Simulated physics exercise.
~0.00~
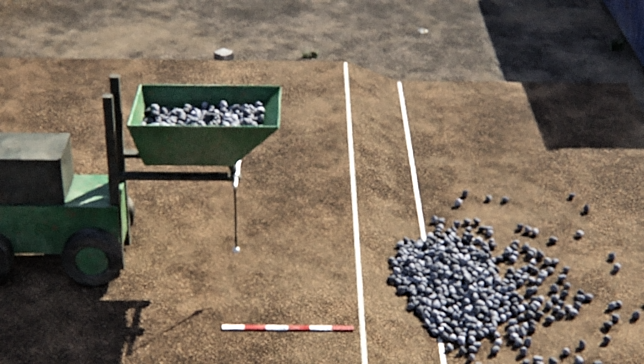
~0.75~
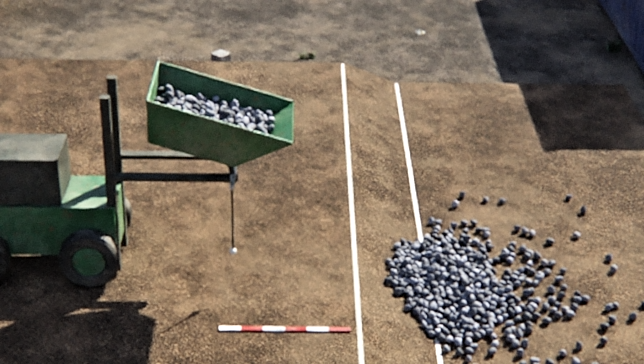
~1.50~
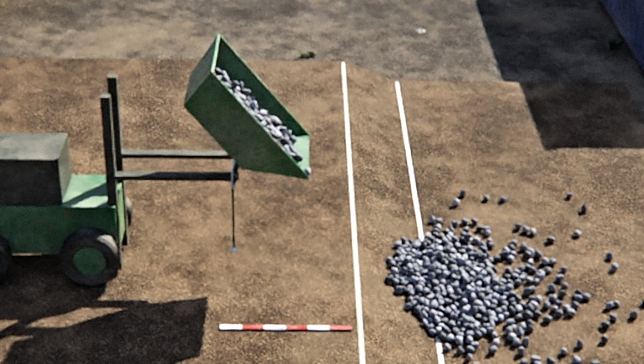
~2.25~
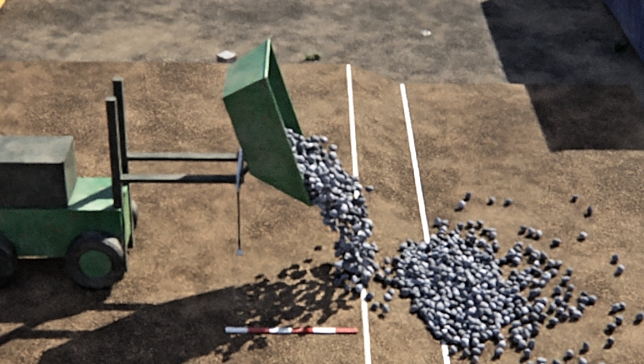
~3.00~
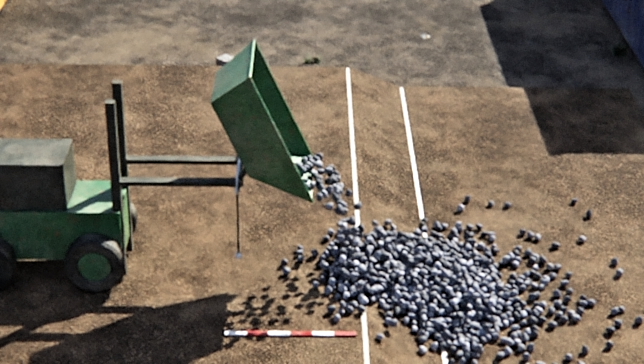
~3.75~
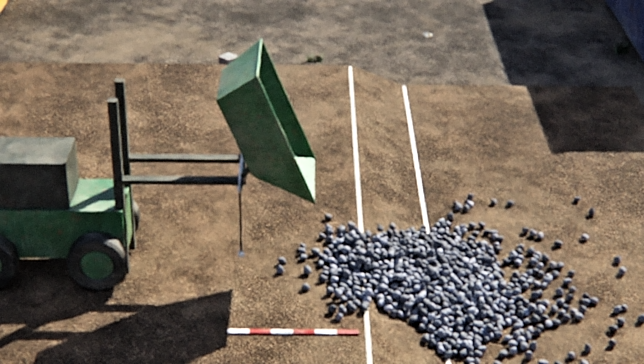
On bare brown ground, a green truck tips its skip and empties grey stones beside others.
